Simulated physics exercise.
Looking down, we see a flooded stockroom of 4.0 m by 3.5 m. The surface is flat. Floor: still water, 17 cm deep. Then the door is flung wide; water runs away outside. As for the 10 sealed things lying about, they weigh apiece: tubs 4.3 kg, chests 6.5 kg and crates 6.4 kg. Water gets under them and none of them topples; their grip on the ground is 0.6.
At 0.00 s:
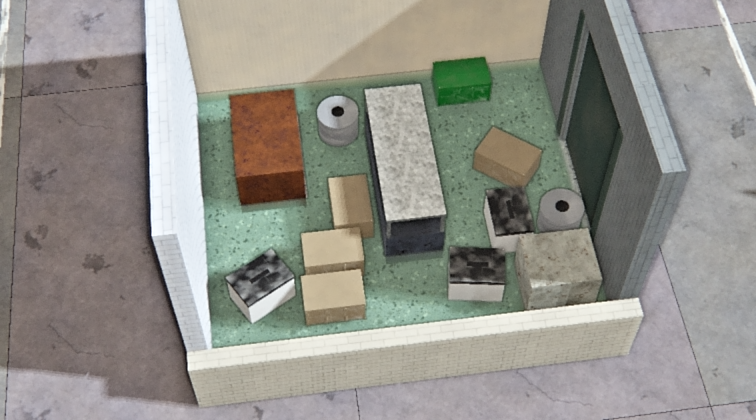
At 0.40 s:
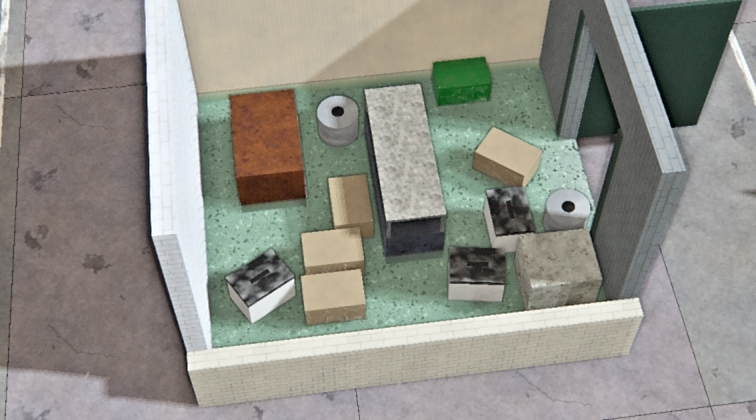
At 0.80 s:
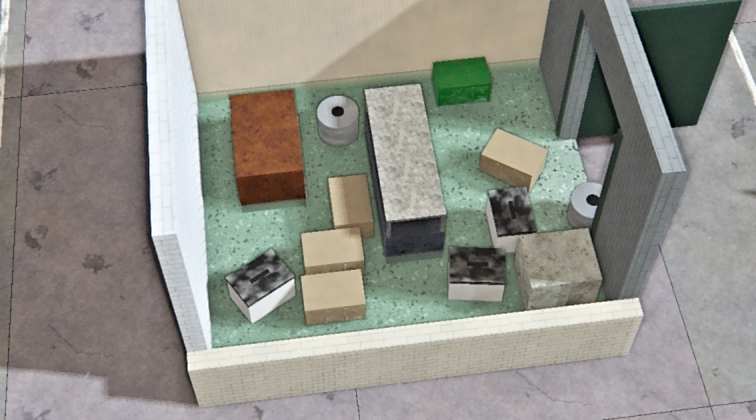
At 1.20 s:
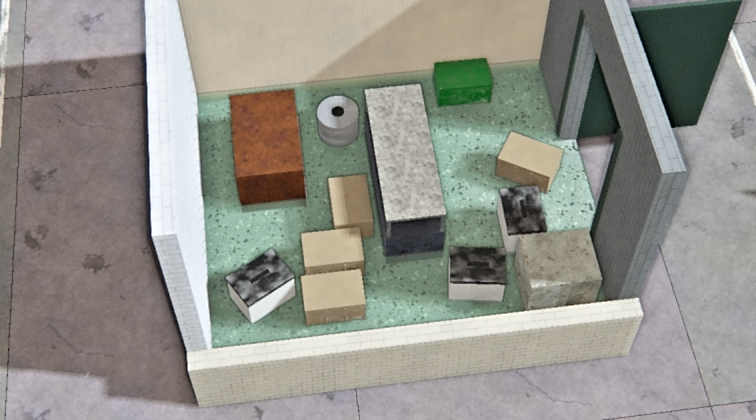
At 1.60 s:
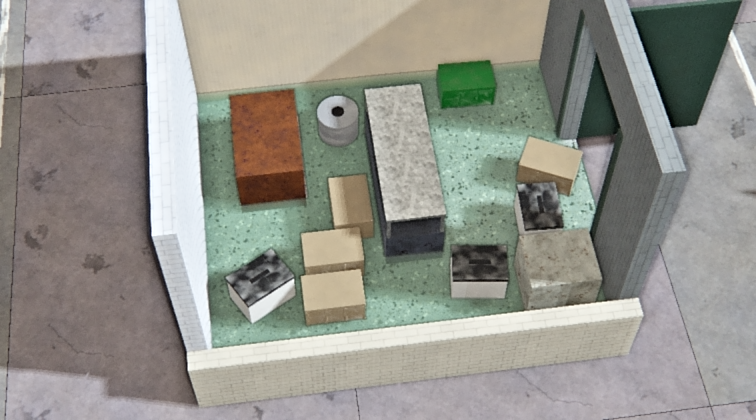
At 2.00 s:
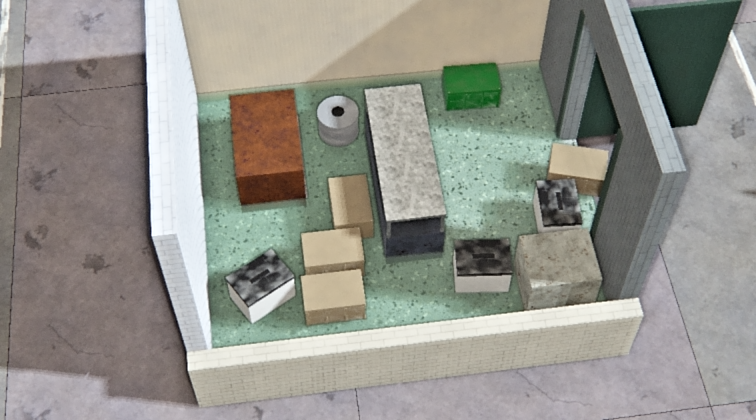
In a flooded stockroom, a dark green door swings open and a grey roll, boxes and a green crate drift right.
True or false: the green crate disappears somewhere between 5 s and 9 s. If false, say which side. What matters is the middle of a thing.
True.
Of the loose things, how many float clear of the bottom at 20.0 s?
I count 2.
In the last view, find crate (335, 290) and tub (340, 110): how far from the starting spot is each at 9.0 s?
In that order: 150 cm, 200 cm.
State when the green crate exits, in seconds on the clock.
Around 6.5 s.
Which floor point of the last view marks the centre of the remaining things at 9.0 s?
Near (424, 254).
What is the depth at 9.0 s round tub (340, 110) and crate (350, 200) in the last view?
I'd put it at 9 cm and 10 cm respectively.
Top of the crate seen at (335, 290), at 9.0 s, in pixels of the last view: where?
(490, 278).
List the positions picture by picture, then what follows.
The green crate at (462, 72), afloat; 17 cm deep round most things; 0 of 10 have shifted, in the first picture.
The green crate at (462, 72) floats; 17 cm deep round most things; 1 of 10 have shifted, in the second picture.
The green crate at (462, 73) floats; 17 cm deep round most things; 2 of 10 have shifted, in the third picture.
The green crate at (463, 73) floats; 17 cm deep round most things; 3 of 10 have shifted, in the fourth picture.
The green crate at (467, 75) floats, 6 cm from its start; 16 cm deep round most things; 4 of 10 have shifted, in the fifth picture.
The green crate at (472, 78), afloat, 12 cm from its start; about 1750 L in view; 5 of 10 have shifted, in the sixth picture.
After 4.0 s the green crate is near (510, 98), 0.6 m from its start, afloat; 3 of 10 are out; 7 afloat.
After 9.0 s the green crate has gone out (at 6.5 s); 5 of 10 are out; 5 afloat.
After 16.0 s the green crate has gone out (at 6.5 s); 6 of 10 are out; 4 afloat.
After 20.0 s the green crate has gone out (at 6.5 s); 8 of 10 are out; 2 afloat.
